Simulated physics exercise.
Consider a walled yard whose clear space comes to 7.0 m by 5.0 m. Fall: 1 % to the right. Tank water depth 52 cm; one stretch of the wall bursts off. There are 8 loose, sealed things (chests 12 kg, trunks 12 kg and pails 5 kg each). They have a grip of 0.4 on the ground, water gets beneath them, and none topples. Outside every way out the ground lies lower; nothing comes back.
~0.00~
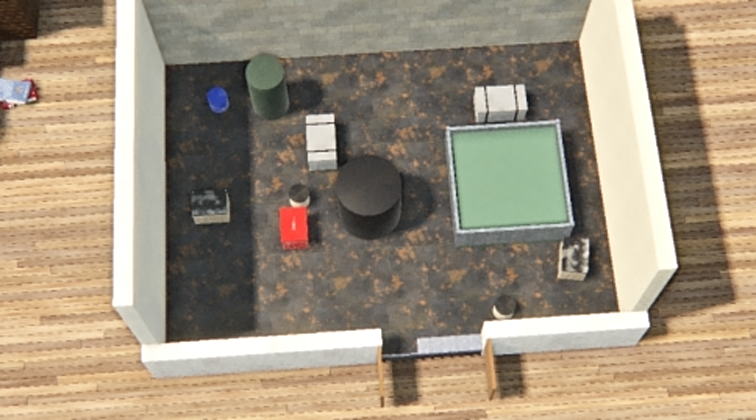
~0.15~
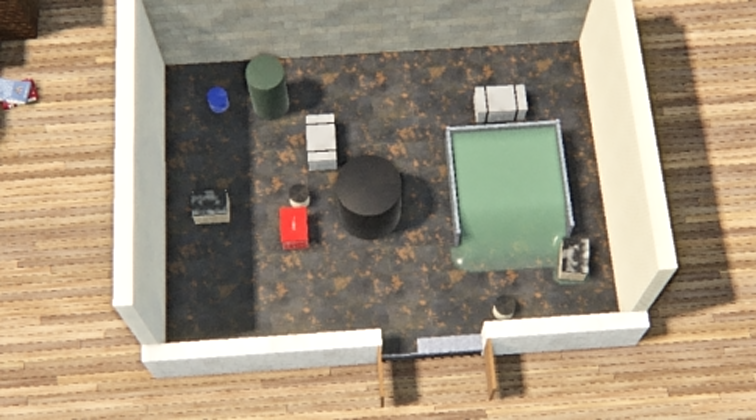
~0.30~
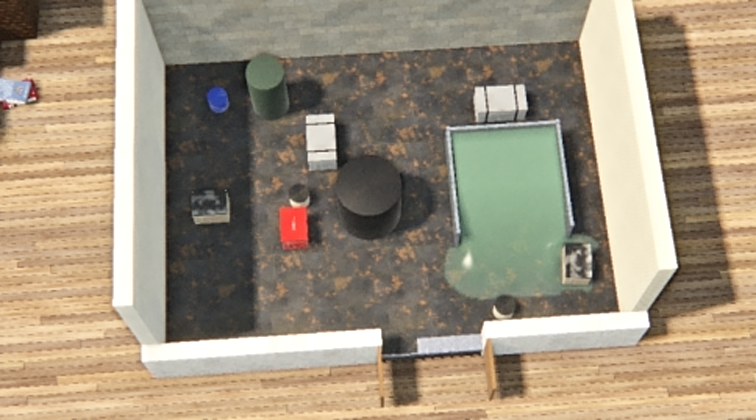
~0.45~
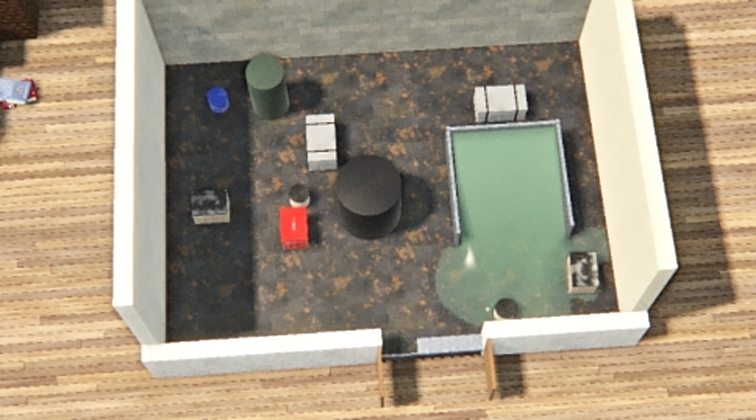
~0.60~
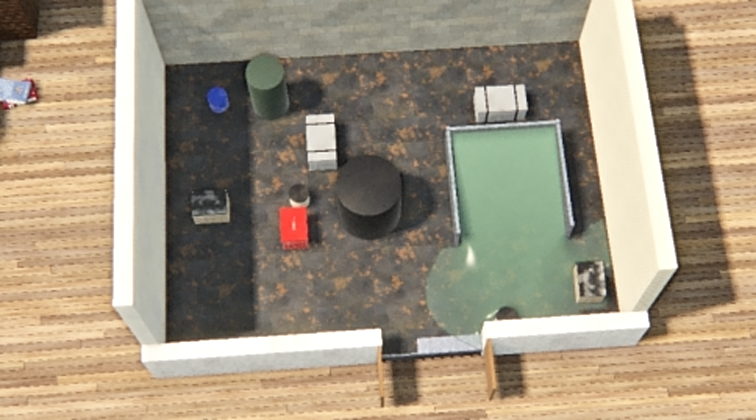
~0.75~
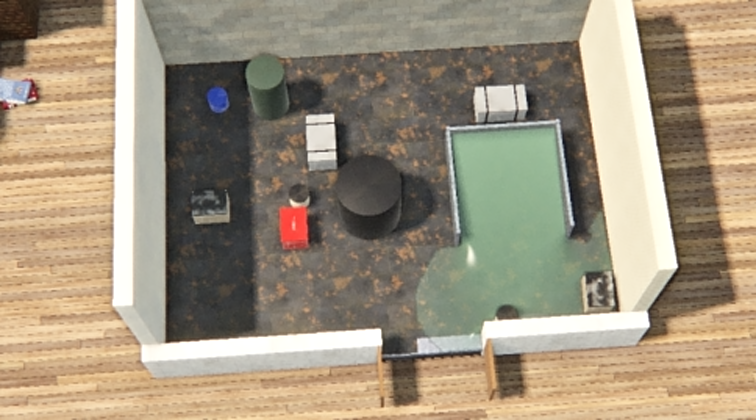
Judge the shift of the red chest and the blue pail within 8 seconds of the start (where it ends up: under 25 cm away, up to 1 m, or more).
In order: I'd say the red chest remains almost still; I'd say the blue pail remains almost still.
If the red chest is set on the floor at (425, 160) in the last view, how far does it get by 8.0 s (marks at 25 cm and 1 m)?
I'd say it does not really move.
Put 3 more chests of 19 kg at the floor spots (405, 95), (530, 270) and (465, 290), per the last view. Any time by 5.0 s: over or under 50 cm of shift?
First inside the limit, then outside the limit, then outside the limit.
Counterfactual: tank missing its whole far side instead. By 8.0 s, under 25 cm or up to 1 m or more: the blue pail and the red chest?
In that case the blue pail does not really move while the red chest does not really move.
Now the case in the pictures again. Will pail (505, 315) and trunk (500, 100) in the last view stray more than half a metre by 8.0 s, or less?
First one went too far, second one stayed inside.
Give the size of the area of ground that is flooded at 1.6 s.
Flooded: Near 8.5 m2.
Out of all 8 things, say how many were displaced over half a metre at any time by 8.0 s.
My count gives 2.
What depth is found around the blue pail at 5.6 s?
Around 0 cm.
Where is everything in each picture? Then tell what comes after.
In the first picture, the red chest at (293, 224) rests on the ground; the blue pail at (217, 96), on the bottom; water covers 2.9 m2; 0 of 8 have shifted.
In the second picture, the red chest at (293, 224) rests on the ground; the blue pail at (217, 96), on the bottom; water covers 3.6 m2; 0 of 8 have shifted.
In the third picture, the red chest at (293, 224), on the bottom; the blue pail at (217, 96) rests on the ground; 4.5 m2 under water; 1 of 8 have shifted.
In the fourth picture, the red chest at (293, 224), on the bottom; the blue pail at (217, 96), on the bottom; 5.7 m2 under water; 2 of 8 have shifted.
In the fifth picture, the red chest at (293, 224), on the bottom; the blue pail at (217, 96), on the bottom; water covers 6.5 m2; 2 of 8 have shifted.
In the sixth picture, the red chest at (293, 224), on the bottom; the blue pail at (217, 96) rests on the ground; 7.0 m2 under water; 2 of 8 have shifted.
After 1.6 s the red chest is near (293, 224), 0.0 m from its start, aground; the blue pail is near (217, 96), 0.0 m from its start, aground; 0 of 8 are out; 2 afloat.
After 3.6 s the red chest is near (293, 224), 0.0 m from its start, aground; the blue pail is near (217, 96), 0.0 m from its start, aground; 1 of 8 are out; 0 afloat.
After 5.6 s the red chest is near (293, 224), 0.0 m from its start, aground; the blue pail is near (217, 96), 0.0 m from its start, aground; 1 of 8 are out; 0 afloat.
After 8.0 s the red chest is near (293, 224), 0.0 m from its start, aground; the blue pail is near (217, 96), 0.0 m from its start, aground; 1 of 8 are out; 0 afloat.
